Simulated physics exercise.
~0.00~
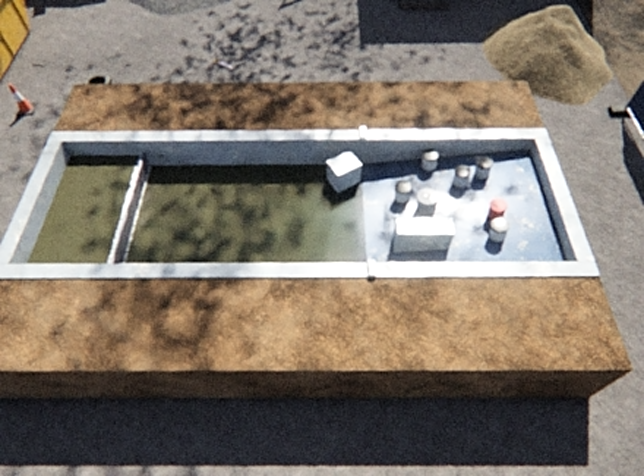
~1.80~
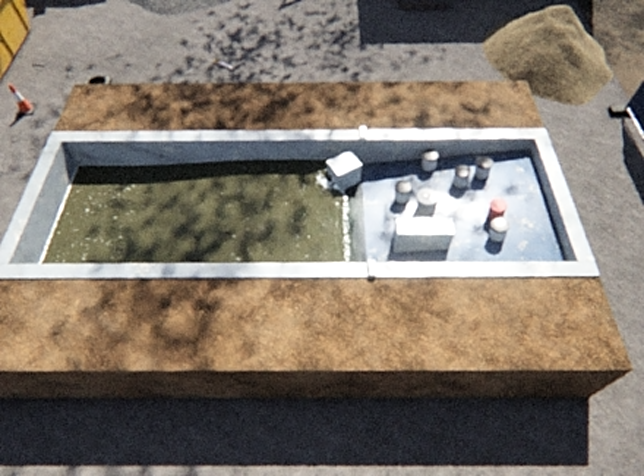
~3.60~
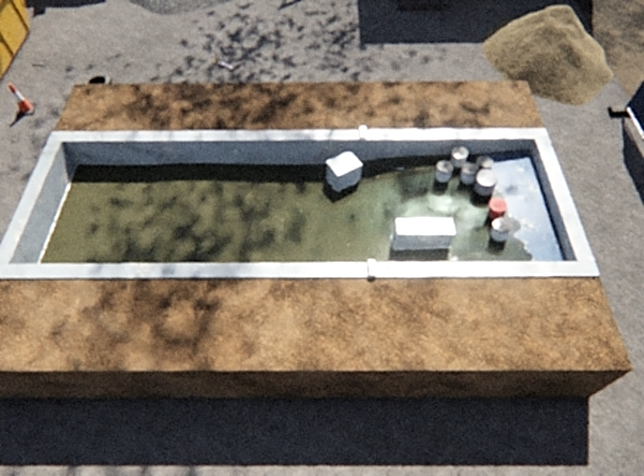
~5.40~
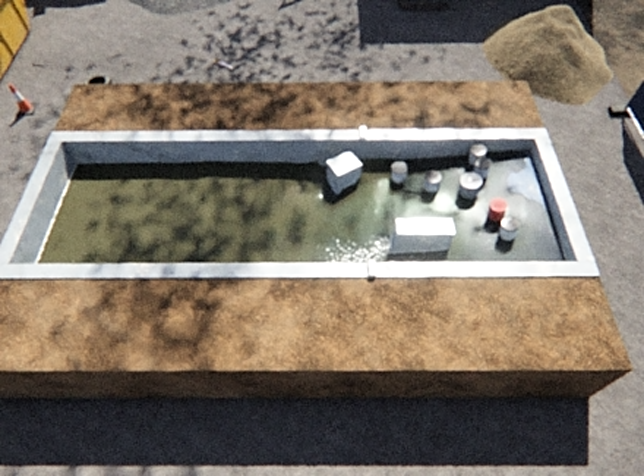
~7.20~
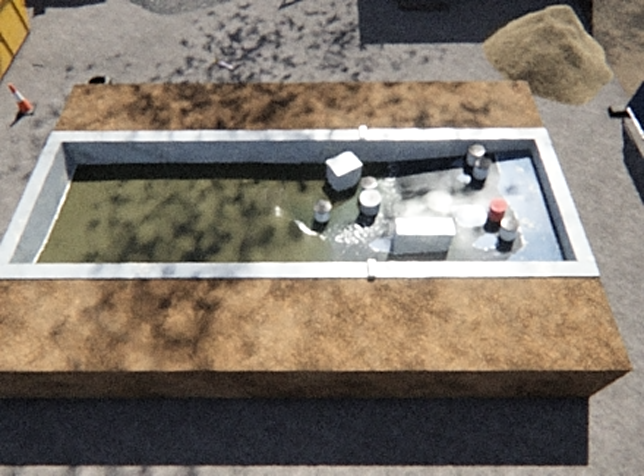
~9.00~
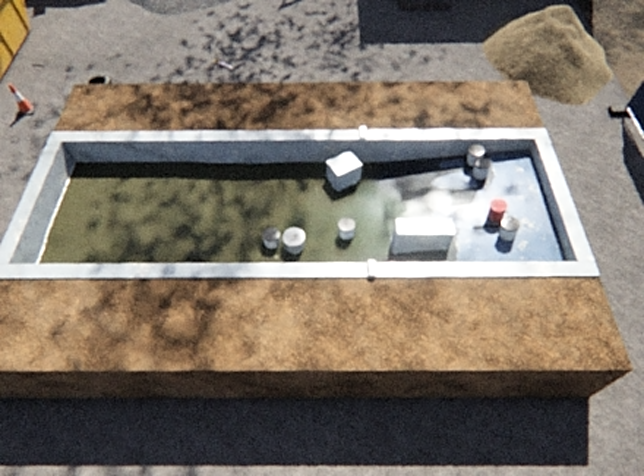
Long concrete tank of murky water surging up a pale slope, shifting grey pails and drawing three left while the red one stays.
